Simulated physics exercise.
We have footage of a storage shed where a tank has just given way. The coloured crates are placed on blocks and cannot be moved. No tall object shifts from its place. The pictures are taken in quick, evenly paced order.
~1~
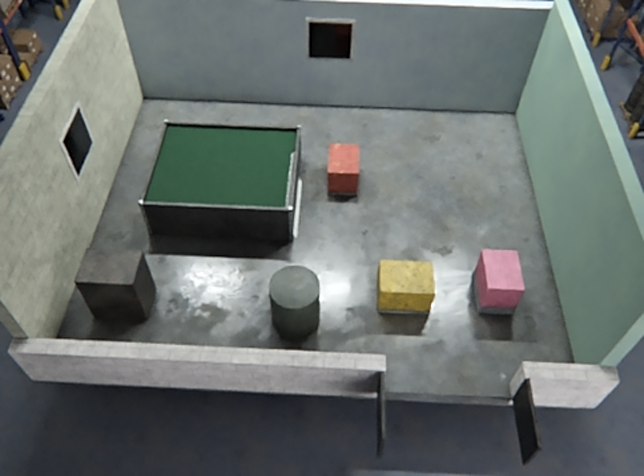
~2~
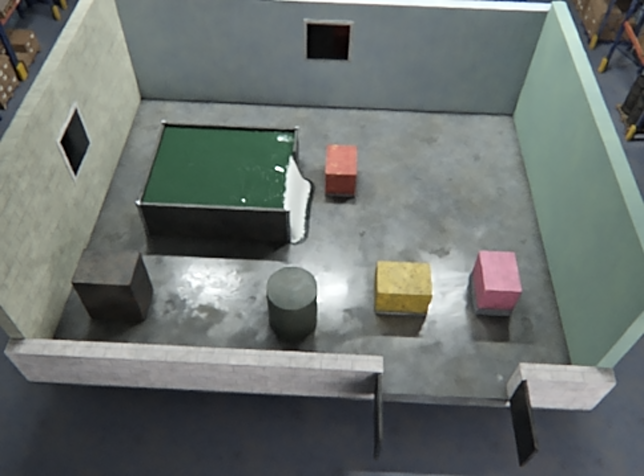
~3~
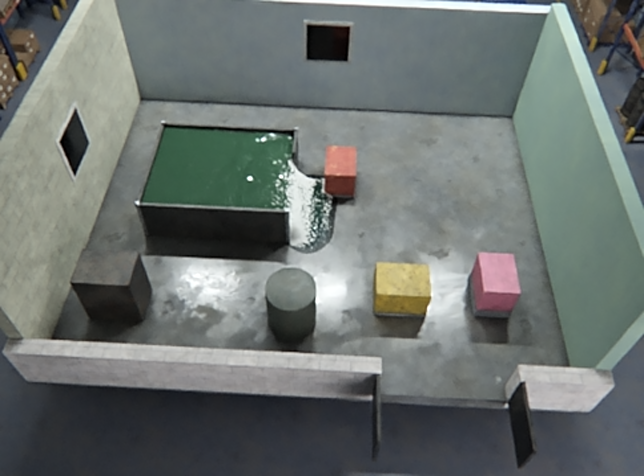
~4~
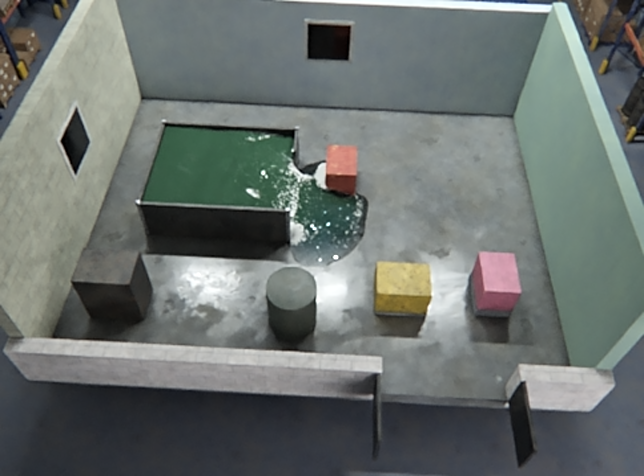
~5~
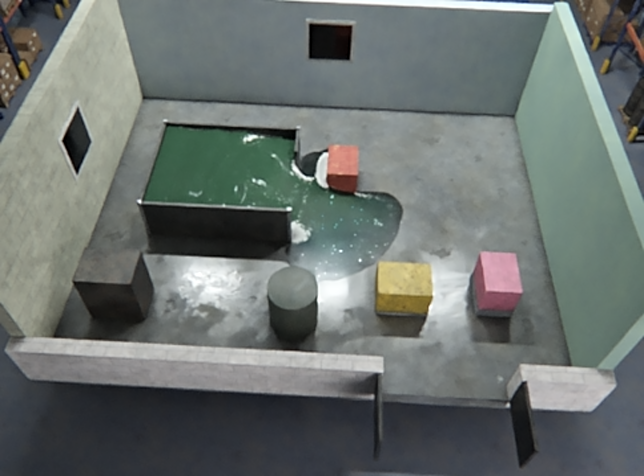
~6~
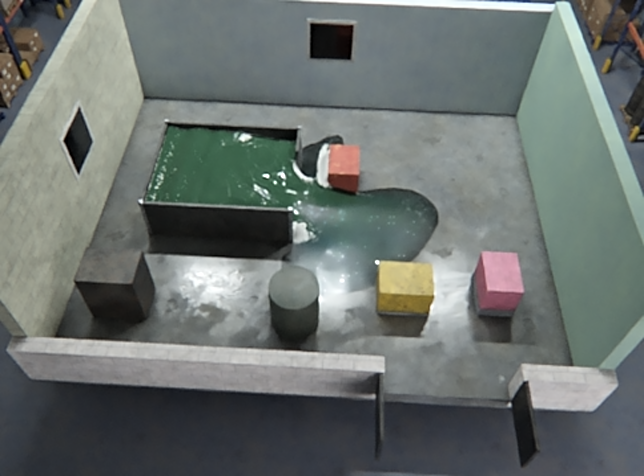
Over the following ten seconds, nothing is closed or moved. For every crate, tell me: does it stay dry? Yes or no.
Here is how it goes: The pink crate, no, it gets wet; the yellow crate, no, it gets wet; the red crate, no, it gets wet.
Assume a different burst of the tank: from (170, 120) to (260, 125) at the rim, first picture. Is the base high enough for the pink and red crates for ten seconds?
In short: Pink stays untouched; red gets drenched.
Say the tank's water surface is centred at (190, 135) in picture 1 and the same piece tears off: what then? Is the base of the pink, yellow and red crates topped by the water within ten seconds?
Pink crate gets overtopped; yellow crate gets overtopped; red crate gets overtopped.
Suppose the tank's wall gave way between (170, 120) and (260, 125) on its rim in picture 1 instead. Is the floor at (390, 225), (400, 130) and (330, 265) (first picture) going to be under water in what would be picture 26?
Order as asked: Untouched, swamped, untouched.
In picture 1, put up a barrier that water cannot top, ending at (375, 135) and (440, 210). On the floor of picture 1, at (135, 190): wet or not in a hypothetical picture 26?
My call: Spared.
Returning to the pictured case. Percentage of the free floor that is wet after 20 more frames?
It comes out near 65 percent.
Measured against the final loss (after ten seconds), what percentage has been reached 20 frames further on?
My reading is about 20 per cent.
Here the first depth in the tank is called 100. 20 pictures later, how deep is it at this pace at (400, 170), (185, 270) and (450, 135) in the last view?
Roughly 2 per cent, 0 per cent and 2 per cent.
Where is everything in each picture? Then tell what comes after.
The first frame shows the water tank at (225, 166) is whole and still.
In the second frame, the front is at (305, 181), out from the gap at (291, 199).
In the third frame, the front is at (323, 179), out from the gap at (290, 202).
In the fourth frame, water pours out at (291, 202) and has run to (325, 163).
In the fifth frame, the front is at (398, 209), out from the gap at (292, 202).
In the sixth frame, the front is at (433, 212), out from the gap at (293, 202).
A moment on, water covers 30 % of the floor; the pink crate water round its plinth, the yellow crate water round its plinth, the red crate water round its plinth.
Next, water covers 45 % of the floor; the pink crate water round its plinth, the yellow crate water round its plinth, the red crate water round its plinth.
Then, water covers 65 % of the floor; the pink crate water round its plinth, the yellow crate water round its plinth, the red crate water round its plinth.
Later, water covers 85 % of the floor; the pink crate water round its plinth, the yellow crate water round its plinth, the red crate water round its plinth.
In the end, water covers 100 % of the floor; the pink crate was topped, the yellow crate was topped, the red crate was topped.
